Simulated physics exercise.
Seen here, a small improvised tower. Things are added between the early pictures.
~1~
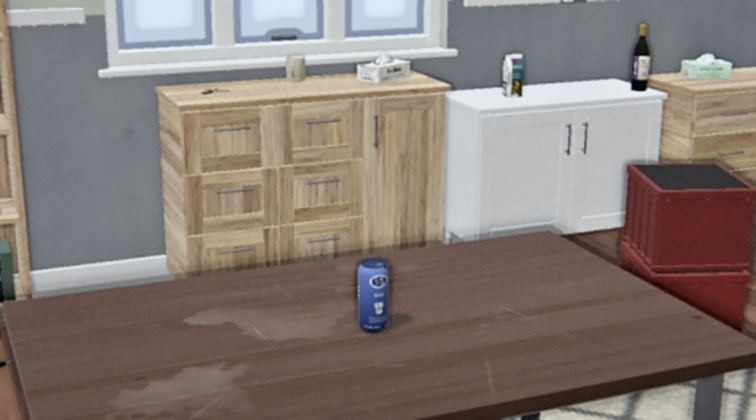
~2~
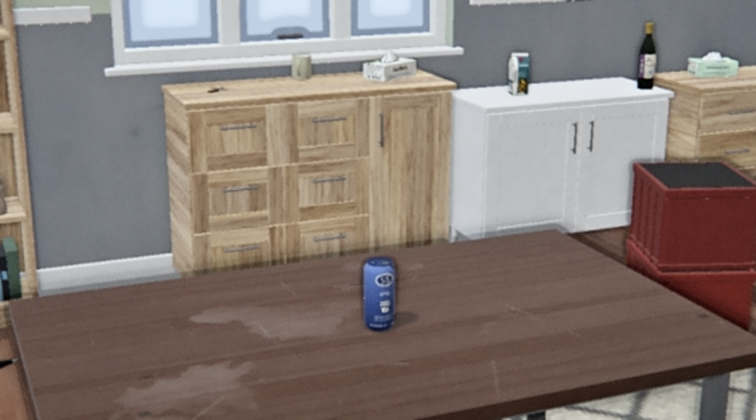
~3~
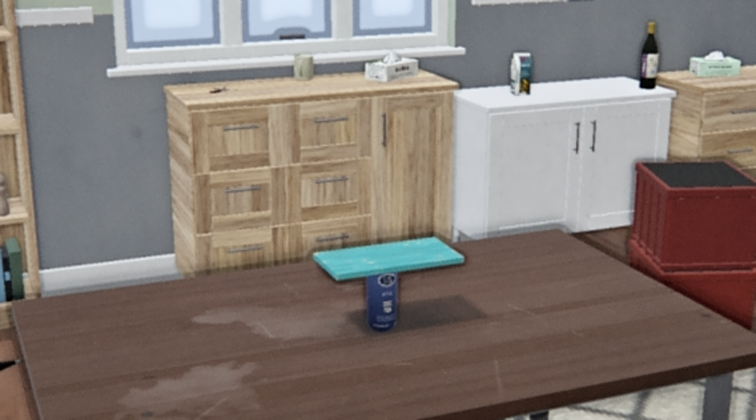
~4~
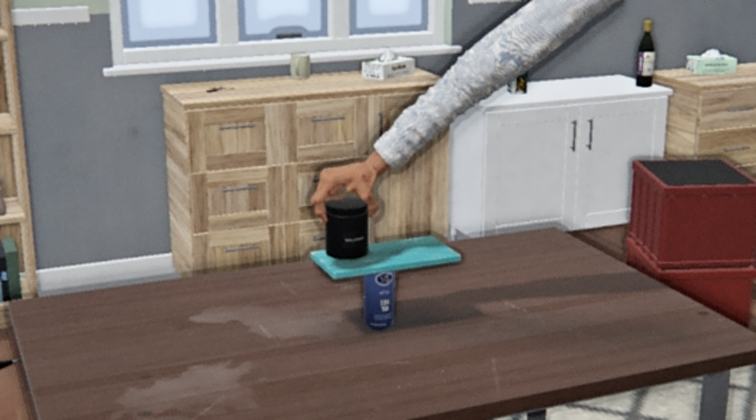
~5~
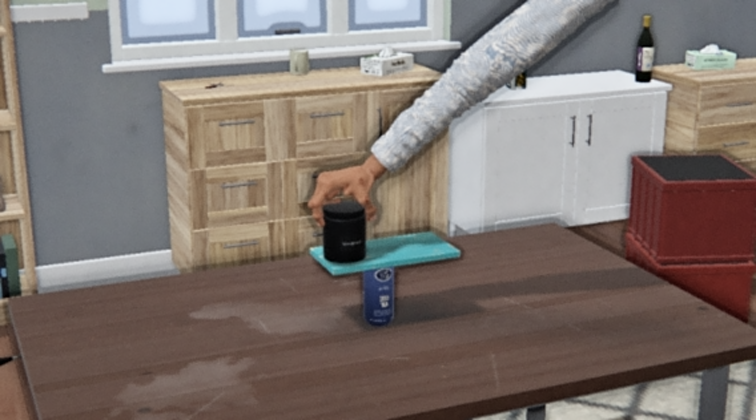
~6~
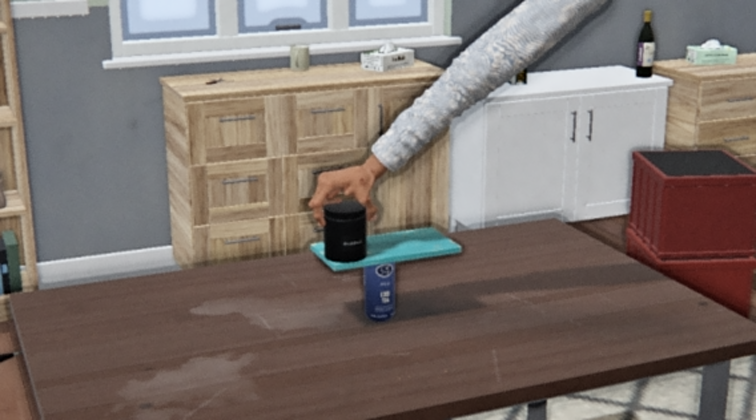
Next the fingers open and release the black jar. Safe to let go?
The stack loses its balance.
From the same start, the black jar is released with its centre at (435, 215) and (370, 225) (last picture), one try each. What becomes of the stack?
First try: It gives way; second try: It keeps its balance.
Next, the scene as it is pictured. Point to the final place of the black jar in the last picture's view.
At about (303, 327).
Then, 0.30 s past the last view, black jar now fallen; turquoise board rocked 46° from its first pose.
Then, 0.40 s past the last view, turquoise board on its side.
Then, 0.60 s past the last view, black jar resting near (305, 328).
Then, 0.80 s past the last view, turquoise board now fallen.
Finally, fallen, turquoise board and black jar; blue can still in place. Final places as the last picture's camera would see them, black jar near (303, 327). The stack comes apart.
